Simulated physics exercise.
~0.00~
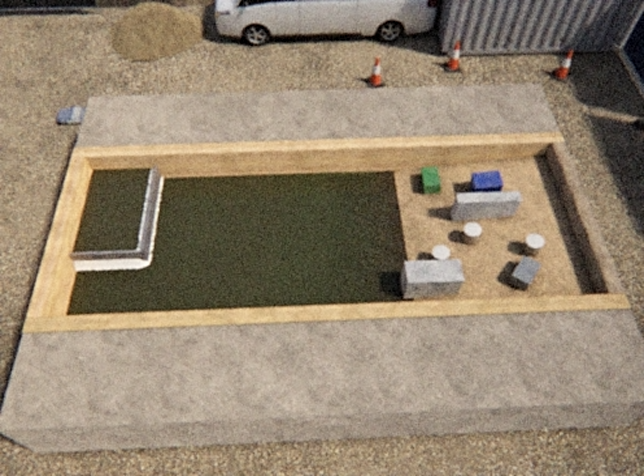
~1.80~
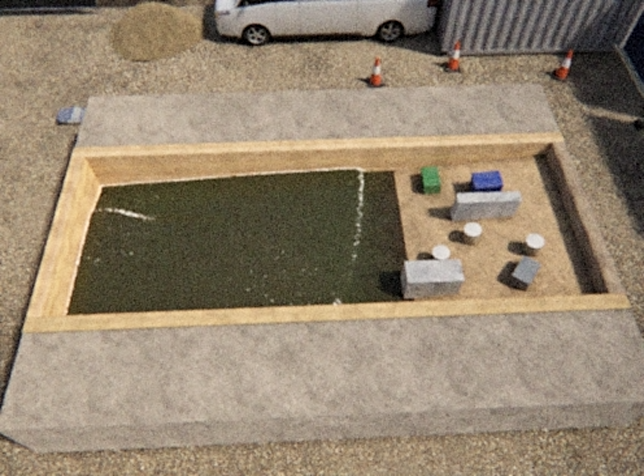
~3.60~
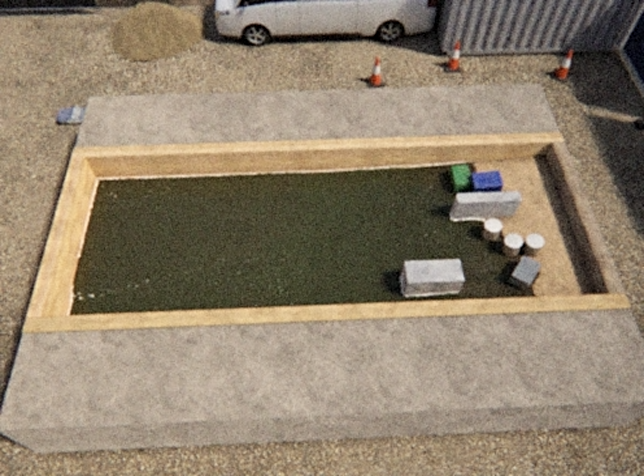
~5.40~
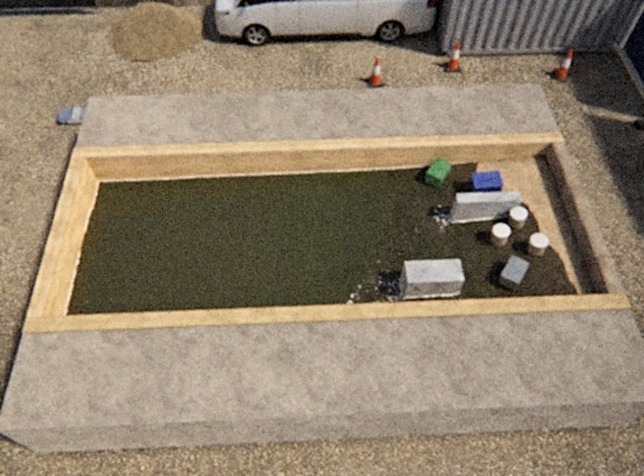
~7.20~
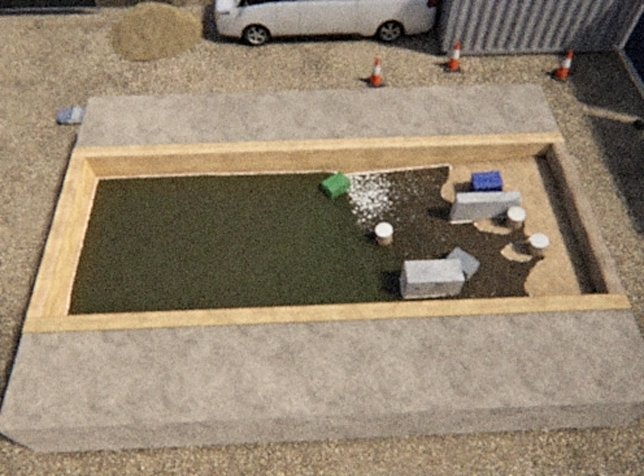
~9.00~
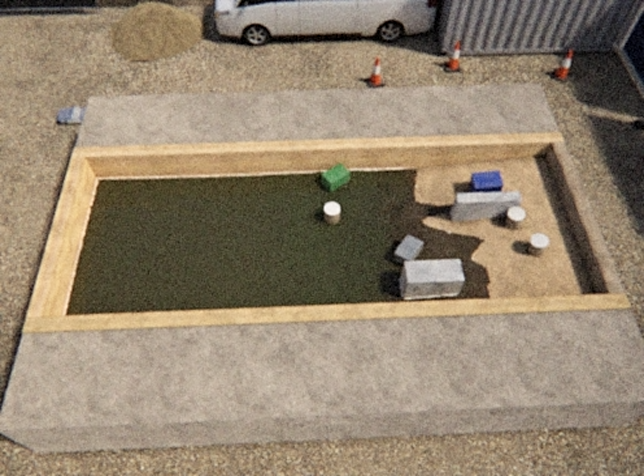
Dark water surges right up a sandy slope, then draws back, carrying the green crate left.
